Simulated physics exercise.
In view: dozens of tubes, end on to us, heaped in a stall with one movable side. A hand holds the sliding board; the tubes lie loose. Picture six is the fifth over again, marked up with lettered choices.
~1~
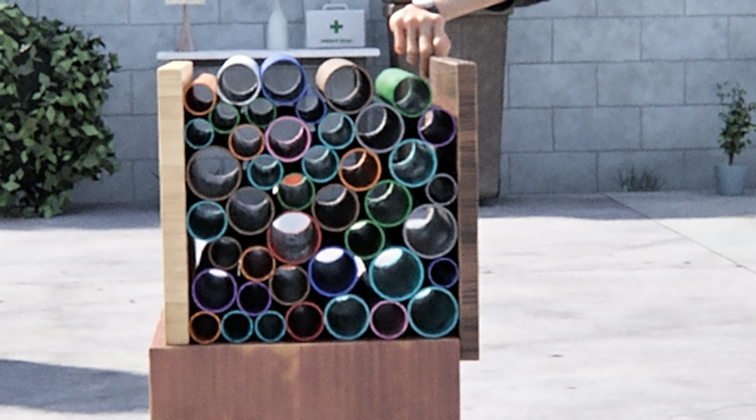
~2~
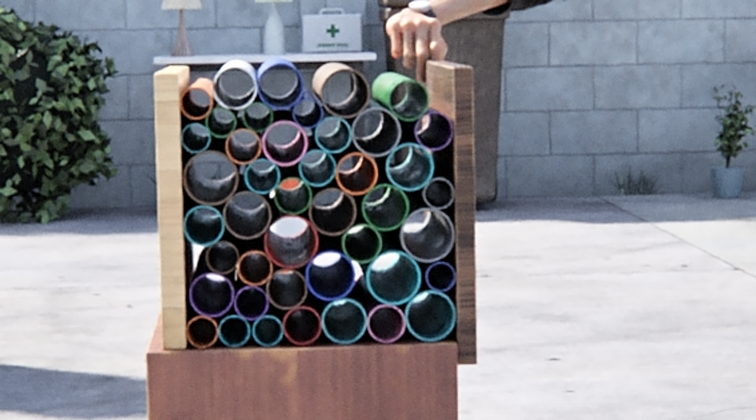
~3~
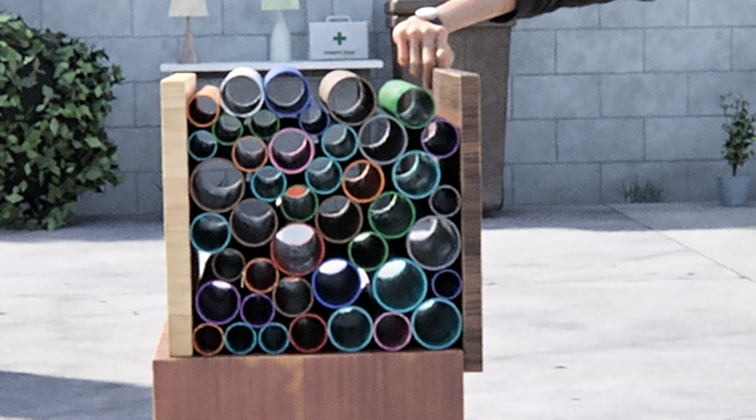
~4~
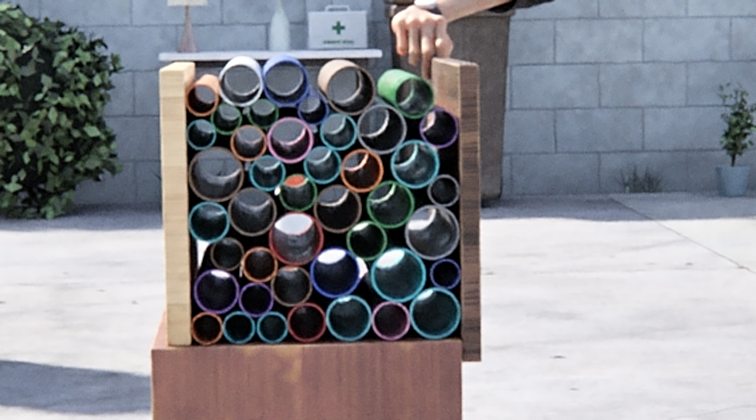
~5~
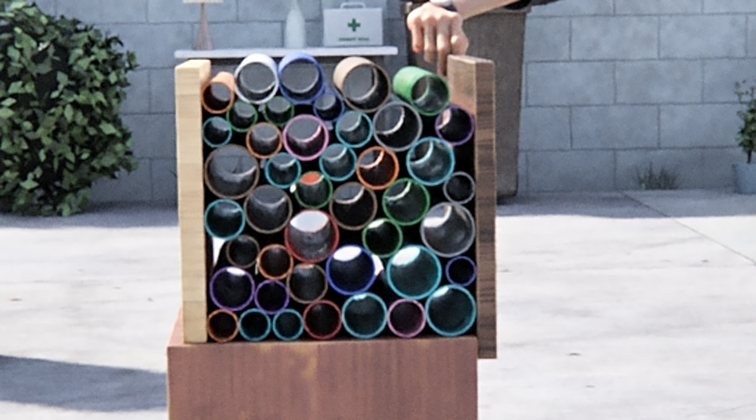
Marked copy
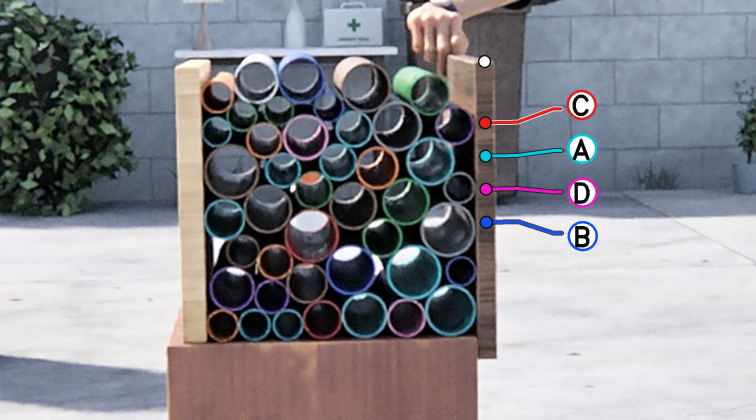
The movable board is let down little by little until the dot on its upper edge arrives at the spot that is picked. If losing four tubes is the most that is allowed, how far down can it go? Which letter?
At most to D.
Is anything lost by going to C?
No, at C.
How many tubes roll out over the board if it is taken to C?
The count is none.
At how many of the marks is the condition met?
Three of the four.
On the marked copy, A at (486, 156); B at (487, 223); C at (486, 123); D at (486, 189); the white dot at (485, 62).
Taking D. A third of the way, top of the board (474, 121).
Two thirds of the way, top of the board (475, 188).
When it is over, top of the board (475, 189), two out over the board.
As for the rest, A none out over the board; B more than four out over the board; C none out over the board.
